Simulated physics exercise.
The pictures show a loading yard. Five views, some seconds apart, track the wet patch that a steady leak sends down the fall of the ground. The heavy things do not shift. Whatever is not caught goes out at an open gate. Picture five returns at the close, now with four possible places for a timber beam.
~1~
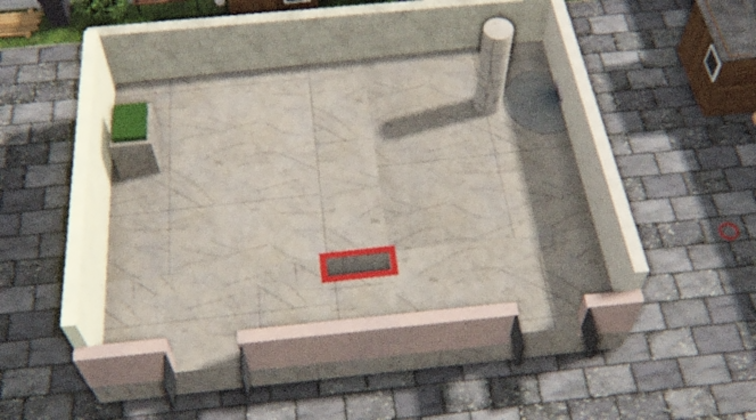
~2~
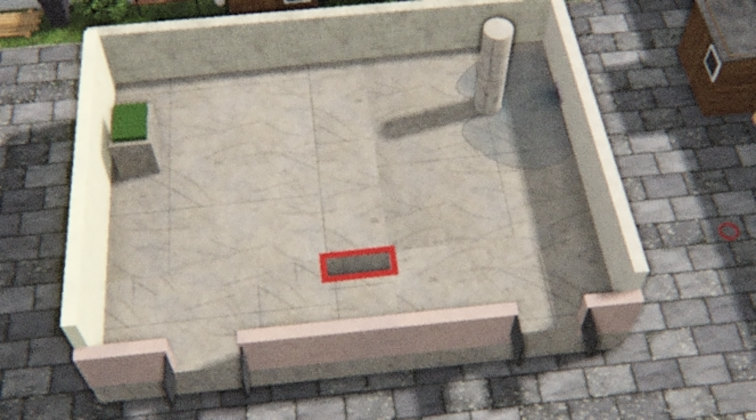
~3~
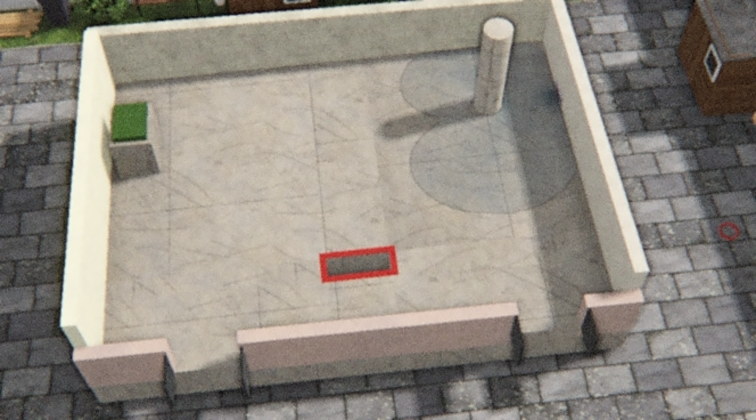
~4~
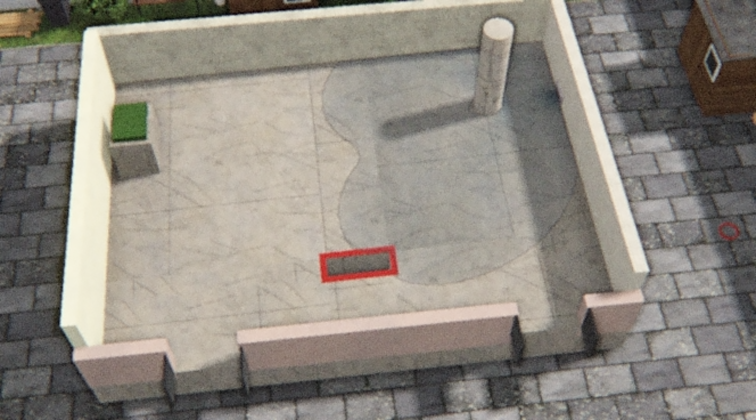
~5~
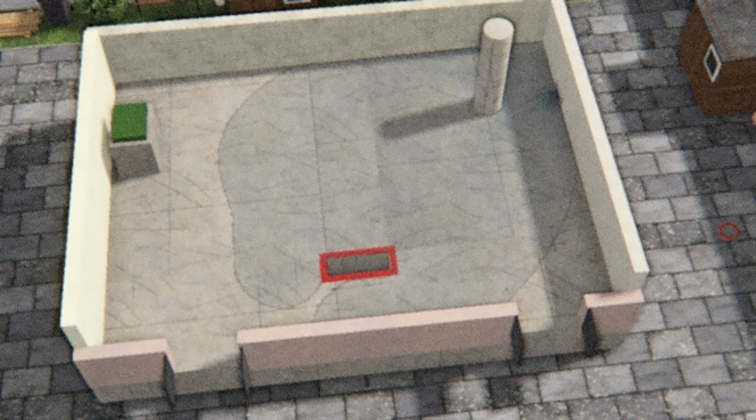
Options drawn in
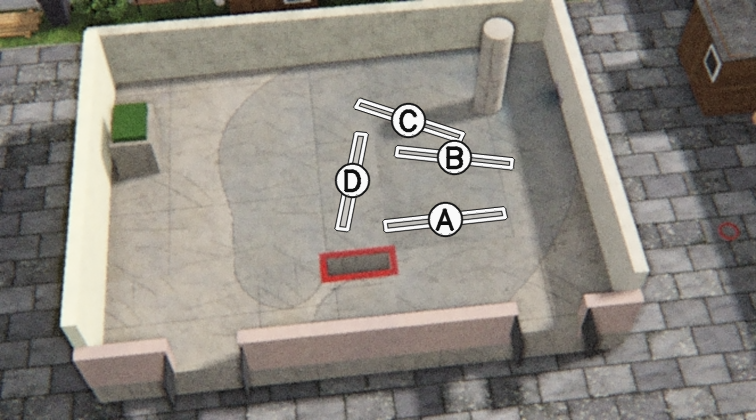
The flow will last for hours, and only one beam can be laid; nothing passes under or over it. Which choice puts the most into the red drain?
Spot D.
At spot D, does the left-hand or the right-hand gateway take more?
The left one.
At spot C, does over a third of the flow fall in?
No.
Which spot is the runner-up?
That is spot C.
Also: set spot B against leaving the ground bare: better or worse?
It is worse.
On the marked copy, A from (385, 226) to (504, 213); B from (397, 151) to (511, 163); C from (358, 103) to (461, 137); D from (342, 229) to (361, 134).
If A is chosen, about 6 % of the stream runs into the red drain, about 86 % out by the gates.
If B is chosen, about 4 % of the stream runs into the red drain, about 87 % out by the gates.
If C is chosen, about 20 % of the stream runs into the red drain, about 71 % out by the gates.
If D is chosen, about 43 % of the stream runs into the red drain, about 50 % out by the gates.
